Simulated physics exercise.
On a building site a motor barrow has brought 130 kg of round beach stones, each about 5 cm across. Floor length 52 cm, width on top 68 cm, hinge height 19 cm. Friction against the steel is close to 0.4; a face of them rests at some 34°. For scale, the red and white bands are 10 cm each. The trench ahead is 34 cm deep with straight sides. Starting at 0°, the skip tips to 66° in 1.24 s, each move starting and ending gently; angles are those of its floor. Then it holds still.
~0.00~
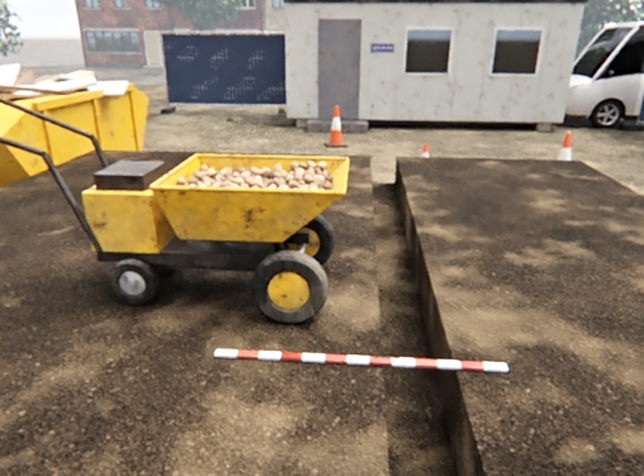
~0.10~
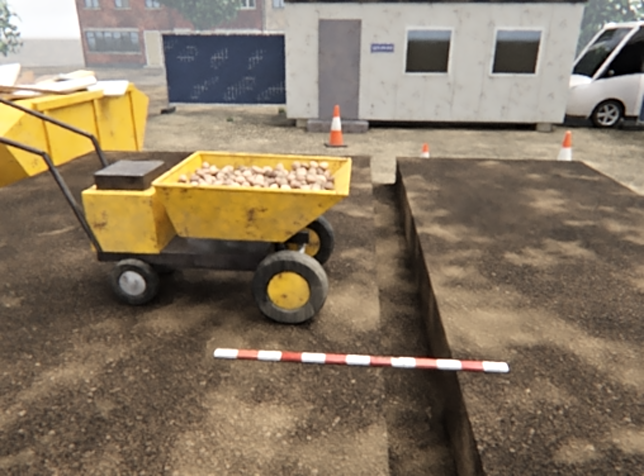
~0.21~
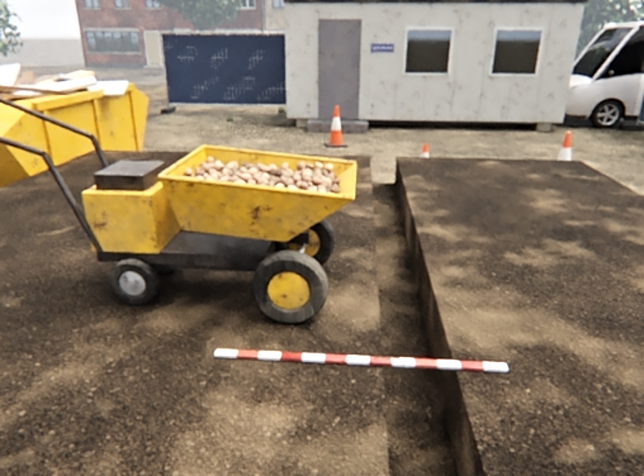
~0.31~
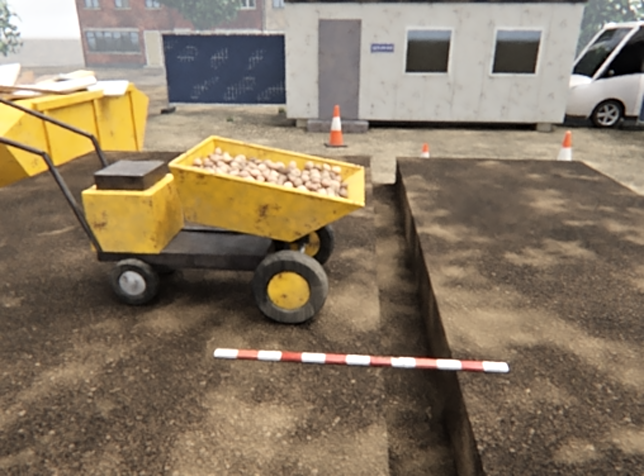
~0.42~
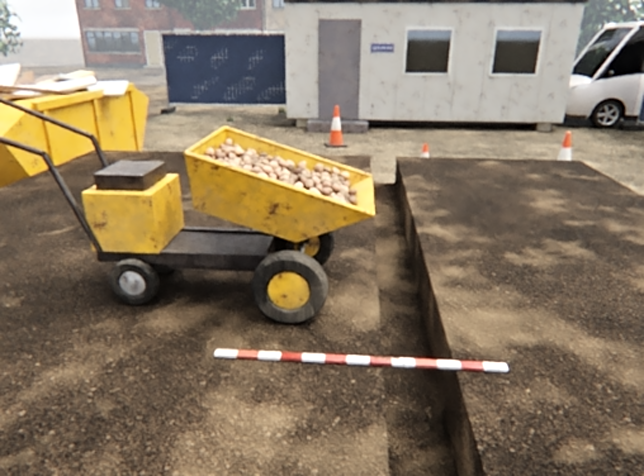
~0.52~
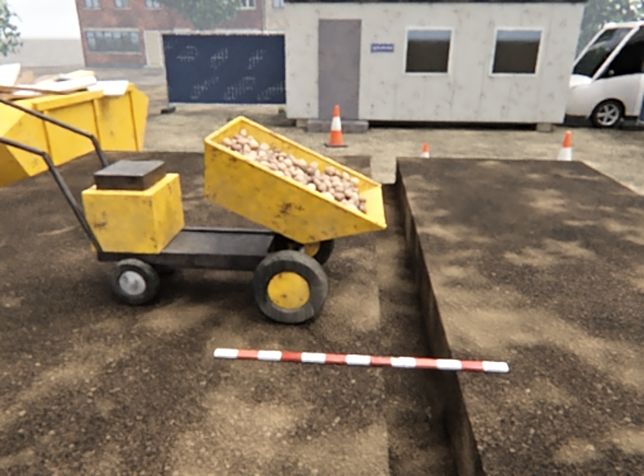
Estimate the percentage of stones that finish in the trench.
Roughly 53 per cent ends in the trench.
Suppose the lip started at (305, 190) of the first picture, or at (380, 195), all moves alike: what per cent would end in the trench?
First some 95, then 20 per cent.
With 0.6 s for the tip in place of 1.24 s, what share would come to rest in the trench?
It would be near 40 per cent.
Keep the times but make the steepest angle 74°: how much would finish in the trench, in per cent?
In that case some 70 per cent.
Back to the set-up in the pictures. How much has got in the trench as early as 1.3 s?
About 30 per cent by then.
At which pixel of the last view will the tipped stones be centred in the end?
Near (428, 326).
After 0.9 s the floor is at 56°; 100 % in the skip; the foremost stones are at (405, 251).
After 1.3 s the floor is at 66°; 45 % in the skip, 30 % in the trench, 25 % past the trench; the foremost stones are at (496, 302).
After 1.7 s the floor is at 66°; 9 % in the skip, 45 % in the trench, 46 % past the trench; the foremost stones are at (578, 304).
After 3.6 s the floor is at 66°; 0 % in the skip, 53 % in the trench, 47 % past the trench; the foremost stones are past the picture's edge.
